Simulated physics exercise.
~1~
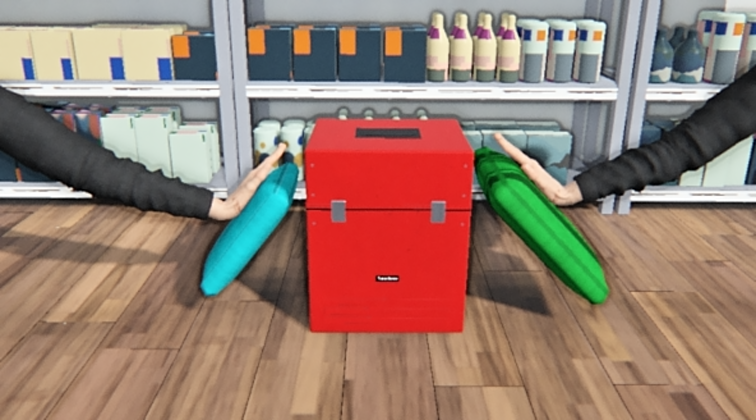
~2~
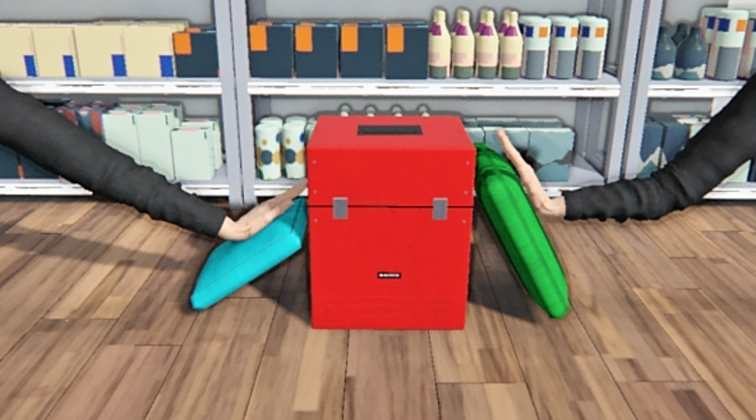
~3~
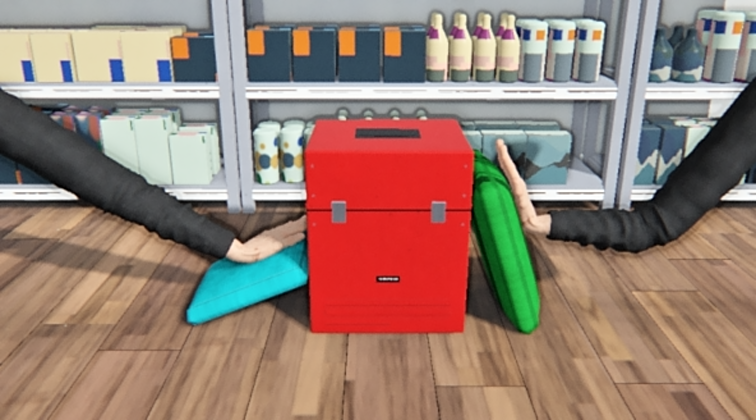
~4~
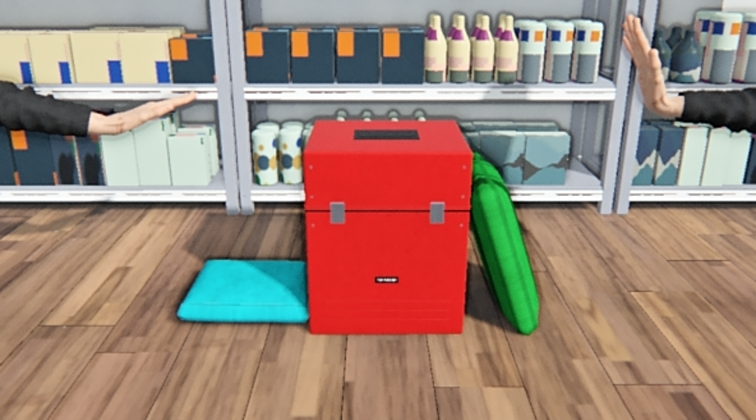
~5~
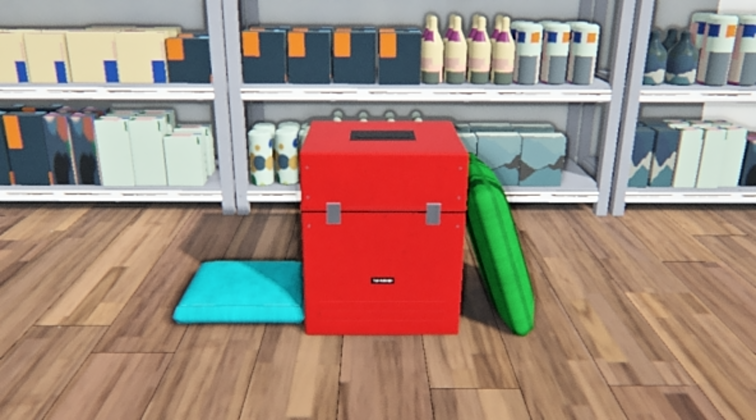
A bright red chest with metal latches stands in the middle of a wooden floor, seen from the front in a slightly swaying view, with stocked shelves of boxes and bottles behind it. Two dark-sleeved arms reach in from either side, one palm pressing a turquoise soft bag on the left and the other a long green cushion on the right. The bag tilts lower and lower beside the chest while the cushion swings in closer against it. The hands then let go and draw back out of view. The bag ends flat on the floor, and the cushion stays leaning on the chest.
